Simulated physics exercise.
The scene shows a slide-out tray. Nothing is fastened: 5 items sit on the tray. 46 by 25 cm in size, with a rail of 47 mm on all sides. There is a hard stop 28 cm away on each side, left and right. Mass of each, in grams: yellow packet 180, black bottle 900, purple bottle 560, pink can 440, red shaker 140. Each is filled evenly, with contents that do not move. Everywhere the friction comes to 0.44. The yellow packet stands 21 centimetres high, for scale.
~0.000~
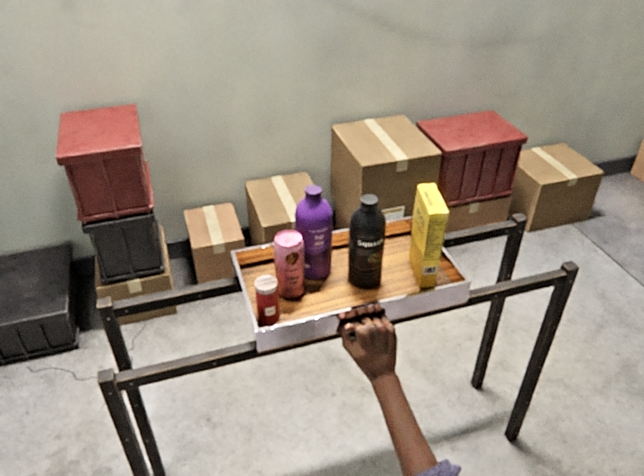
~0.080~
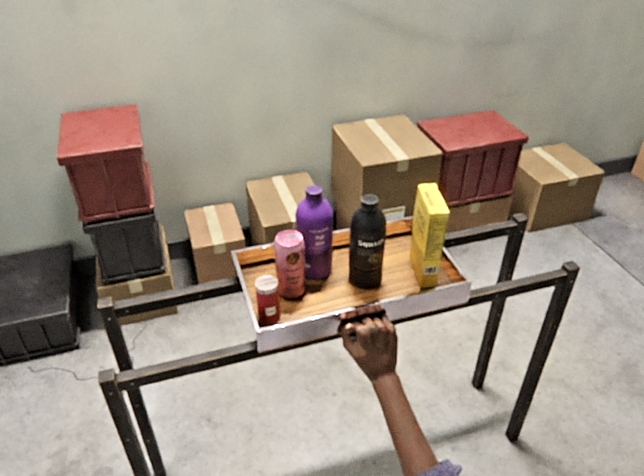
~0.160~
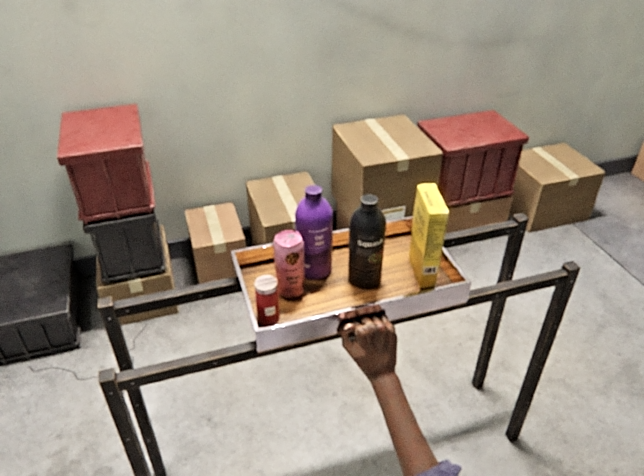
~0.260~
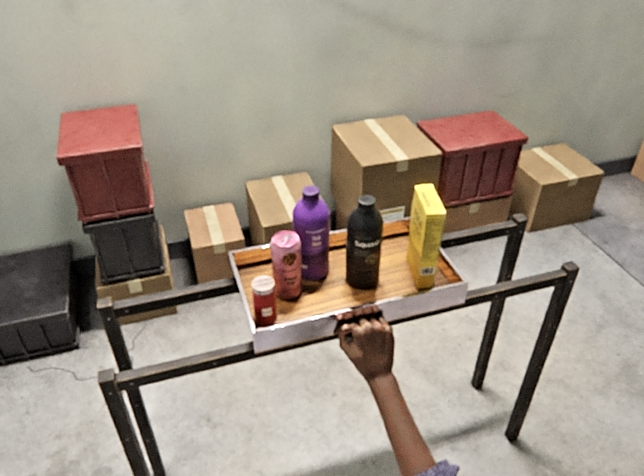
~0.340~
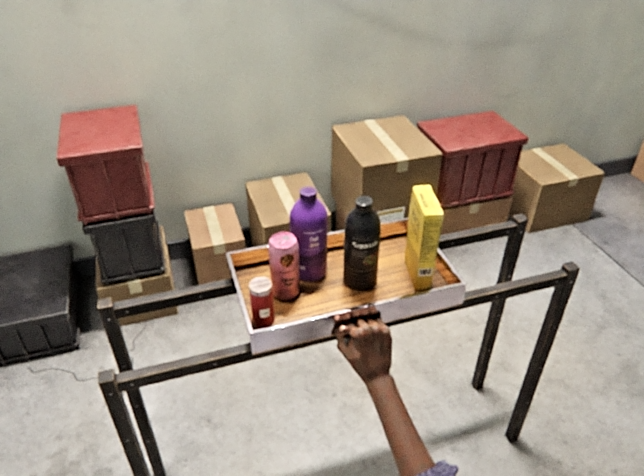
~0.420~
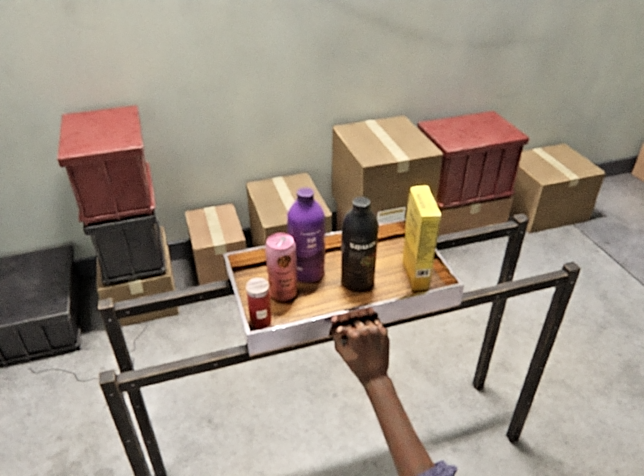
In the video, a hand grips the front edge of a tray holding a yellow packet, two bottles, a pink can and a red shaker on a metal frame, then slides it very slightly to the left.
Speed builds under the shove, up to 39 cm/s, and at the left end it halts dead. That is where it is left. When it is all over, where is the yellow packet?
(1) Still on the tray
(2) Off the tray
(1) Still on the tray.
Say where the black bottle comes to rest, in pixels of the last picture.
It comes to rest somewhere around (237, 268).
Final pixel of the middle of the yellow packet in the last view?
It finishes at roughly (283, 265).
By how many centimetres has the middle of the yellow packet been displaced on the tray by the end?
I'd put it at about 5 centimetres.
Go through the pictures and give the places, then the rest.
Tray midway; yellow packet (427, 237); black bottle (367, 241), in the first frame.
Tray midway; pink can (290, 266); red shaker (268, 300), in the second frame.
Tray midway; black bottle (367, 241); purple bottle (314, 231), in the third frame.
Tray 1 cm left; pink can (287, 267); red shaker (264, 301), in the fourth frame.
Tray 1 cm left; black bottle (362, 242); purple bottle (309, 233), in the fifth frame.
Tray 2 cm left; yellow packet (420, 239); pink can (282, 269), in the sixth frame.
By 1.32 s, tray 23 cm left.
By 1.52 s, tray 28 cm left; yellow packet tilted 6° near (301, 263).
When it is over (2.1 s), not toppled but over 5 cm from the start, yellow packet; the other 4 within 5 cm of the start. In the last view, yellow packet near (283, 265).
